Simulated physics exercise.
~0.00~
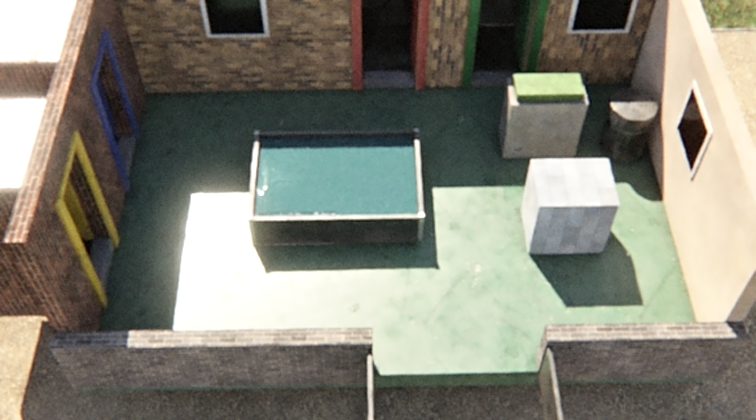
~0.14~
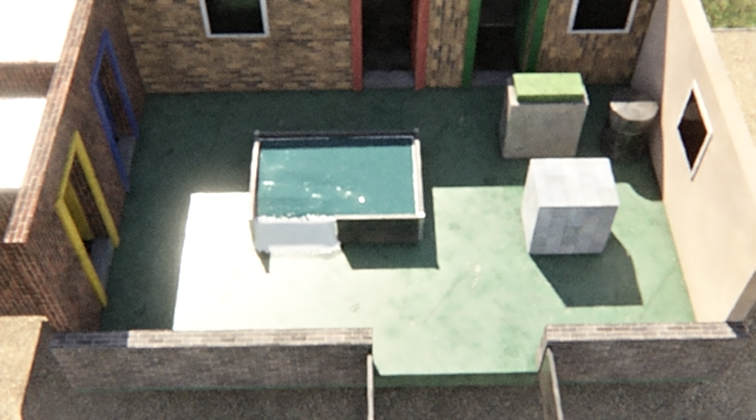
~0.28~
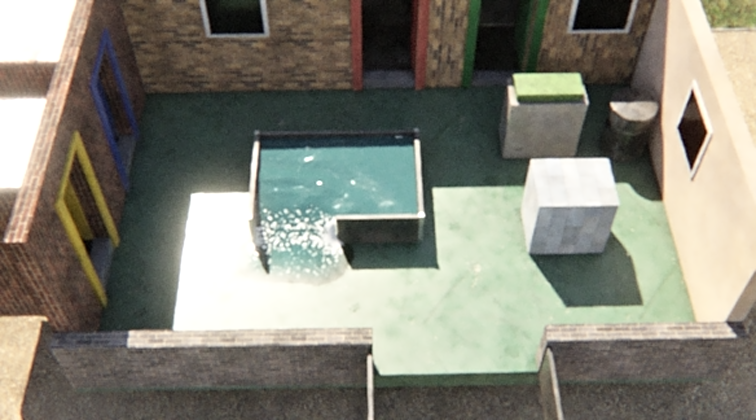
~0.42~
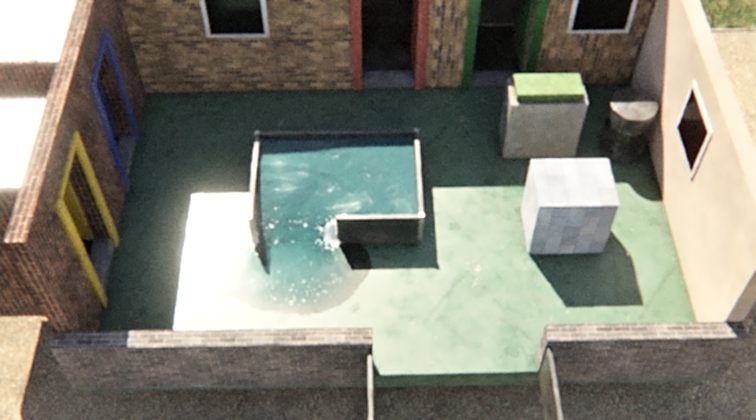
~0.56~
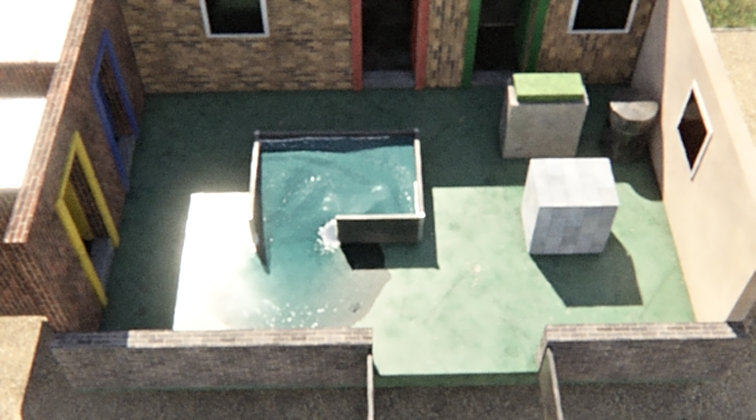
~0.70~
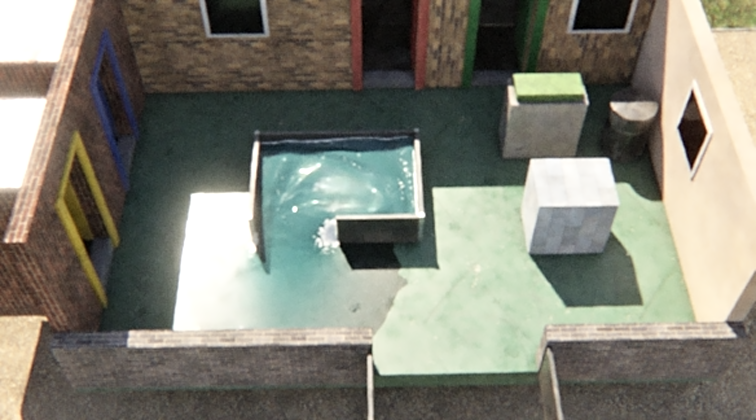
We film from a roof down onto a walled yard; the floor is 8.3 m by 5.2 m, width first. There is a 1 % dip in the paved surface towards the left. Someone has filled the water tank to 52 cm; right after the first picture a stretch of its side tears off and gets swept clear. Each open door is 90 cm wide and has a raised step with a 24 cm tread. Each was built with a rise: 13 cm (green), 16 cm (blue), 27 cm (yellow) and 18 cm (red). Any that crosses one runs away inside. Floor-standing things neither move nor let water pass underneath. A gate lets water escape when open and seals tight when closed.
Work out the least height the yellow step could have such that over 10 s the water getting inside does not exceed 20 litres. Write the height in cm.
The least height is about 10 cm.
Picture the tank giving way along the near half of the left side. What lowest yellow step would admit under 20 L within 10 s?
Close to 19 cm at the least.
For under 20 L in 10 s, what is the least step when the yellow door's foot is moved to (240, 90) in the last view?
Roughly 8.0 cm, give or take.
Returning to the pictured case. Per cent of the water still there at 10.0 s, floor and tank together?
About 92 in every hundred.
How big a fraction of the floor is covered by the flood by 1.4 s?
About 15 per cent.
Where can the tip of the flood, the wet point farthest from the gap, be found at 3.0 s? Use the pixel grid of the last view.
(586, 354).
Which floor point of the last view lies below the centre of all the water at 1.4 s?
I'd put it close to (314, 238).
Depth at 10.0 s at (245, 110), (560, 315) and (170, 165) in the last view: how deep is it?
Ordered as asked: 7, 4, 9 cm.
After 1.4 s water covers 15 % of the floor, deepest (31 cm) near (266, 361); it has not reached the yellow door.
After 3.0 s water covers 35 % of the floor, deepest (31 cm) near (92, 364); 13 cm at the yellow door, 0 litres in over its 27 cm step.
After 10.0 s water covers 90 % of the floor, deepest (10 cm) near (133, 163); 8 cm at the yellow door, 0 litres in over its 27 cm step.
At the yellow door as built, the water arrived by 2.2 s and peaked near 14 cm at 3.6 s.
Run again over the same 10 s with other heights there, 30 litres in over 9 cm, 8 litres over 12 cm. The limit of 20 litres is kept from about 10 cm up.
